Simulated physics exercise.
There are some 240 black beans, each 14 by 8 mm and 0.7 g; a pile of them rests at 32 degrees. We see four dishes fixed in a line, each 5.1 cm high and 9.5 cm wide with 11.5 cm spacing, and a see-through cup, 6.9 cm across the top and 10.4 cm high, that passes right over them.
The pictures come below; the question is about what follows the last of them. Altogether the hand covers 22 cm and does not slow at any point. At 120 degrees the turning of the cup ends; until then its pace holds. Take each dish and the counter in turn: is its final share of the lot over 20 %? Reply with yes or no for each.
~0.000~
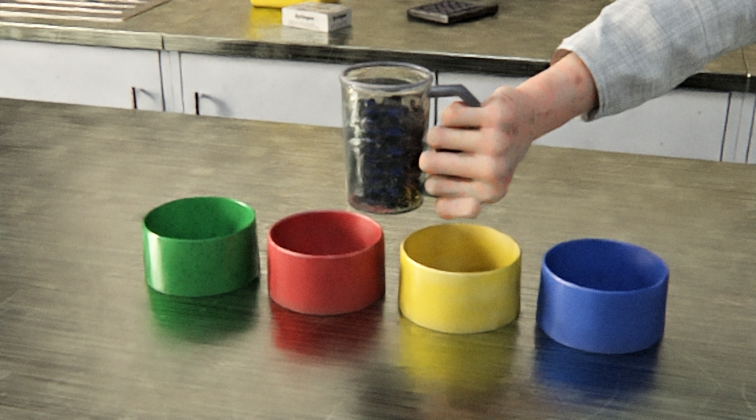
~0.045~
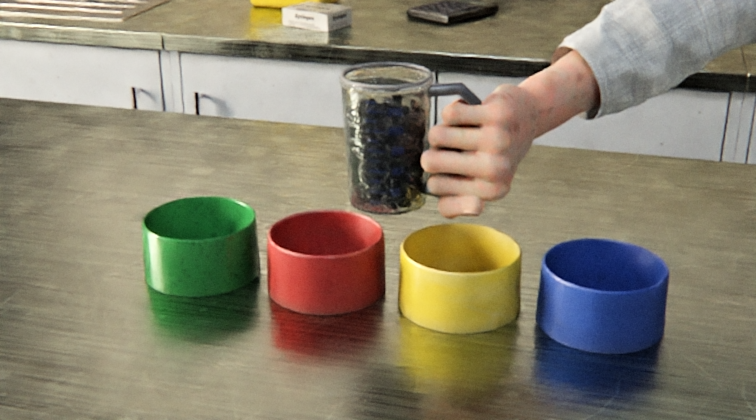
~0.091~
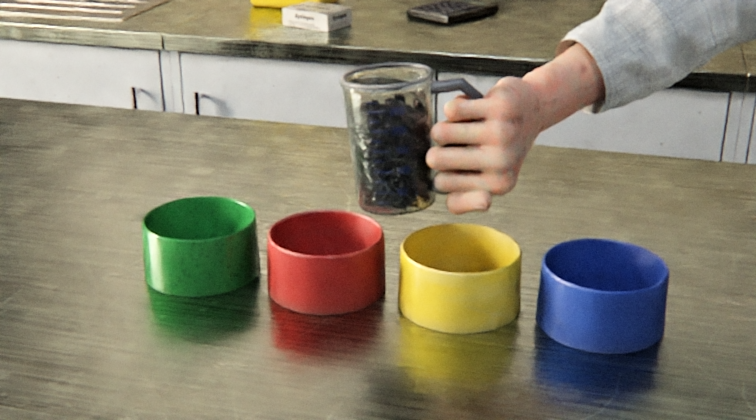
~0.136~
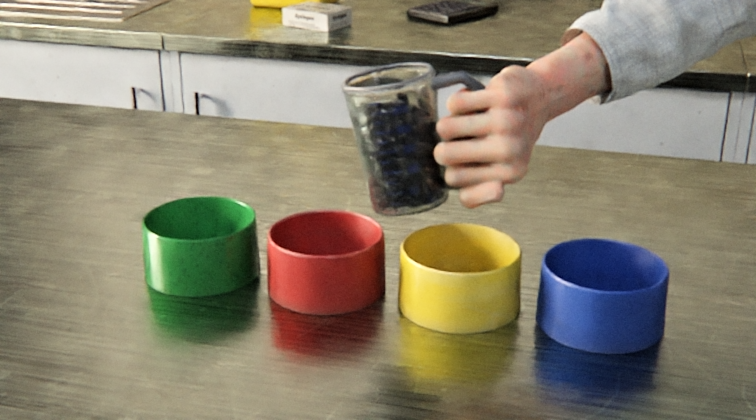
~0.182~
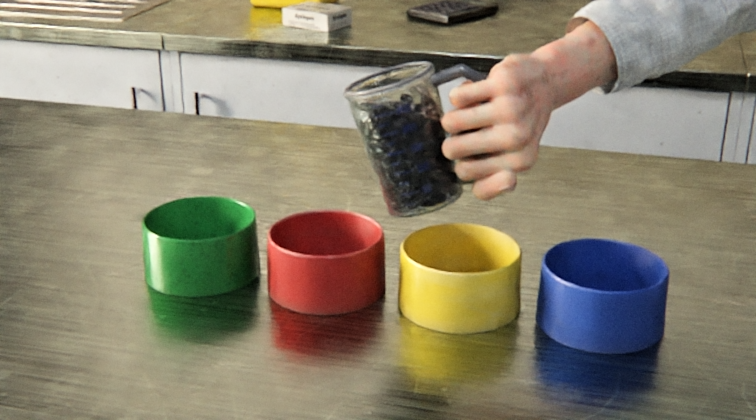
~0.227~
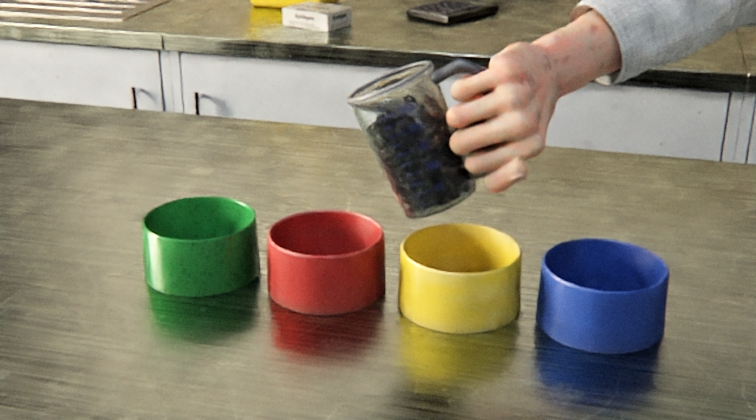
Red: No, blue: No, green: No, yellow: Yes, counter: No.
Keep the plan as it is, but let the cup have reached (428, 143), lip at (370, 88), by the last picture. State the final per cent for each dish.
You'd end up with red at 0, blue at 90, green at 0 and yellow at 0.
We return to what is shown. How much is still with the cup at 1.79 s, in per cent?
About 0 percent of the load.
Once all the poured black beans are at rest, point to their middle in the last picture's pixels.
In the last view, approximately (469, 280).
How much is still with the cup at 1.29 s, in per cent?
Around 0 in a hundred.
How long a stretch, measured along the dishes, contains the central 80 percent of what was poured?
Roughly 6 cm of the row.
After 0.86 s, tilt 117 degrees; cup holds 85 %, yellow 15 %.
After 1.29 s, tilt 120 degrees; cup holds 0 %, yellow 90 %.
After 1.79 s, tilt 120 degrees; cup holds 0 %, yellow 90 %.
By 2.1 s all is still; red 0 %, blue 0 %, green 0 %, yellow 90 %, counter 10 %.
